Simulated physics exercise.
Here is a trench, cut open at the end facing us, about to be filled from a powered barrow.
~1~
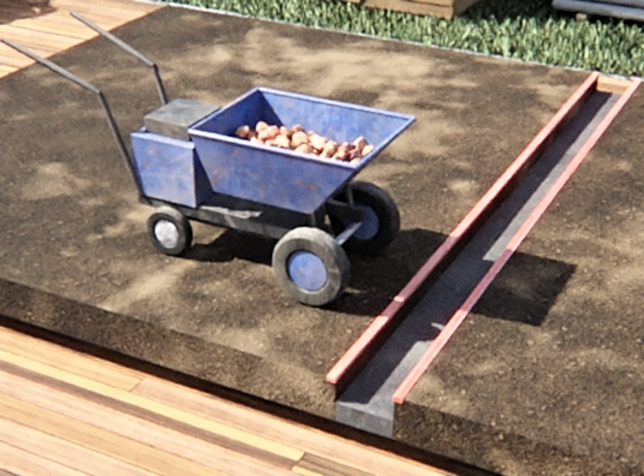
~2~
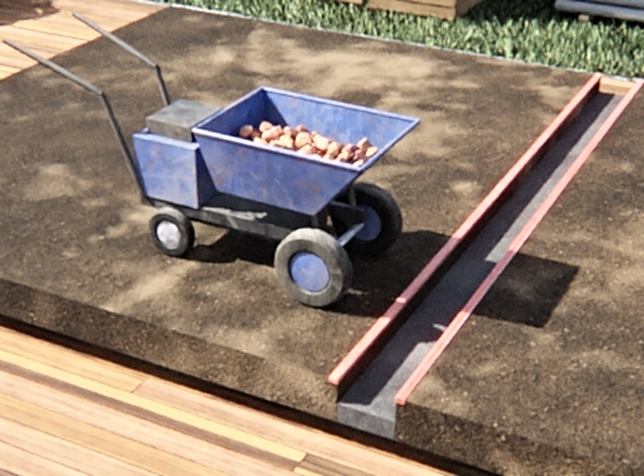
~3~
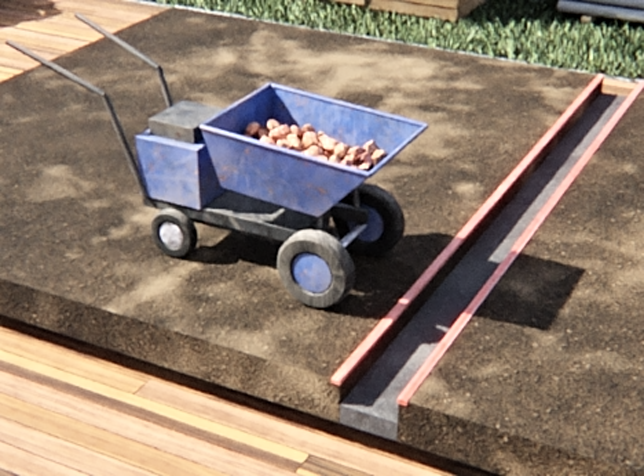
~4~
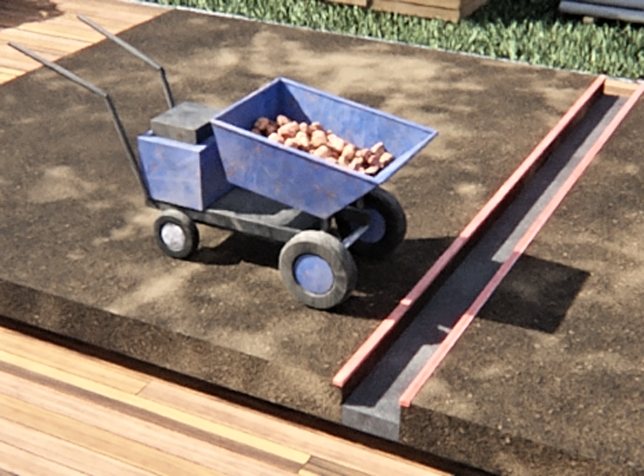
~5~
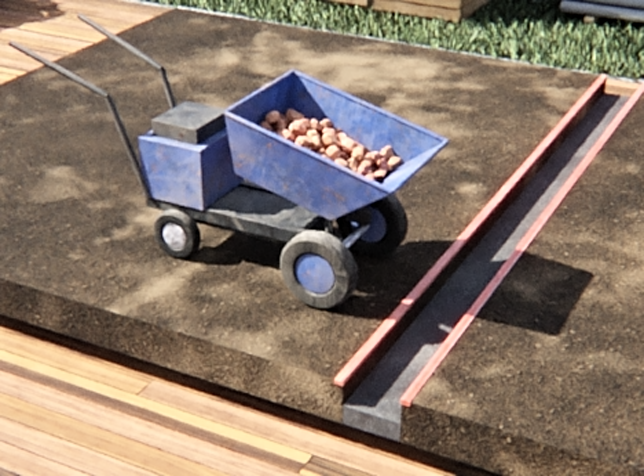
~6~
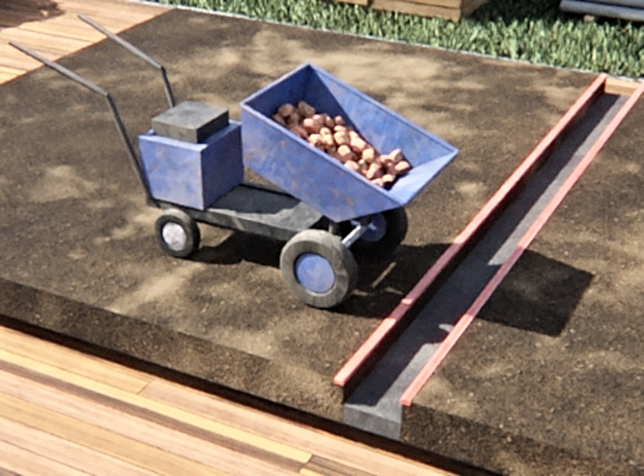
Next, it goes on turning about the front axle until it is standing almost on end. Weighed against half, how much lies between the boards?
Below half.
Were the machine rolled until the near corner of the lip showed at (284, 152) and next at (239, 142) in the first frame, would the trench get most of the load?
Note: Stop one, a majority share; stop two, a minority share.
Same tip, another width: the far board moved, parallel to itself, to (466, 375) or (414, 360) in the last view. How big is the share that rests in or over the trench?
I'd put it near 70 in a hundred, then near 0 in a hundred.
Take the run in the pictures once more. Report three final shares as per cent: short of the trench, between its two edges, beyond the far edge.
I'd estimate short near 0, between near 5 and beyond near 65 per cent.
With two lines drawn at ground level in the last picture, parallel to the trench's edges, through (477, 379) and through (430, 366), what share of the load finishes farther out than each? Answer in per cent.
Near 30 % and near 60 %, in that order.
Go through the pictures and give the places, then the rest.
The first frame shows lip of the skip (357, 167), level; top of the load (284, 142), lumps of rubble; first edge of the trench (360, 345); far edge (424, 363), the trench under half as wide as the skip, and about half as deep as wide.
The second frame shows lip of the skip (361, 170), tipped barely; top of the load (288, 142).
The third frame shows lip of the skip (370, 175), tipped barely; top of the load (282, 148).
The fourth frame shows lip of the skip (380, 183), tipped a little; top of the load (284, 150).
The fifth frame shows lip of the skip (392, 192), tipped a little; top of the load (296, 134).
The sixth frame shows lip of the skip (404, 204), tipped clearly; top of the load (308, 130); first edge of the trench (367, 347); far edge (432, 365).
Just after the last frame, skip tipped steeply; every one in the skip.
A moment on, skip tipped right over; the larger part in the skip; just a few in or heaped over the trench; roughly a quarter beyond it.
Further on, skip tipped right over; roughly a quarter in the skip; about a tenth in or heaped over the trench; roughly two thirds beyond it.
When it is over, skip tipped right over; roughly a quarter in the skip; about a tenth in or heaped over the trench; roughly two thirds beyond it.
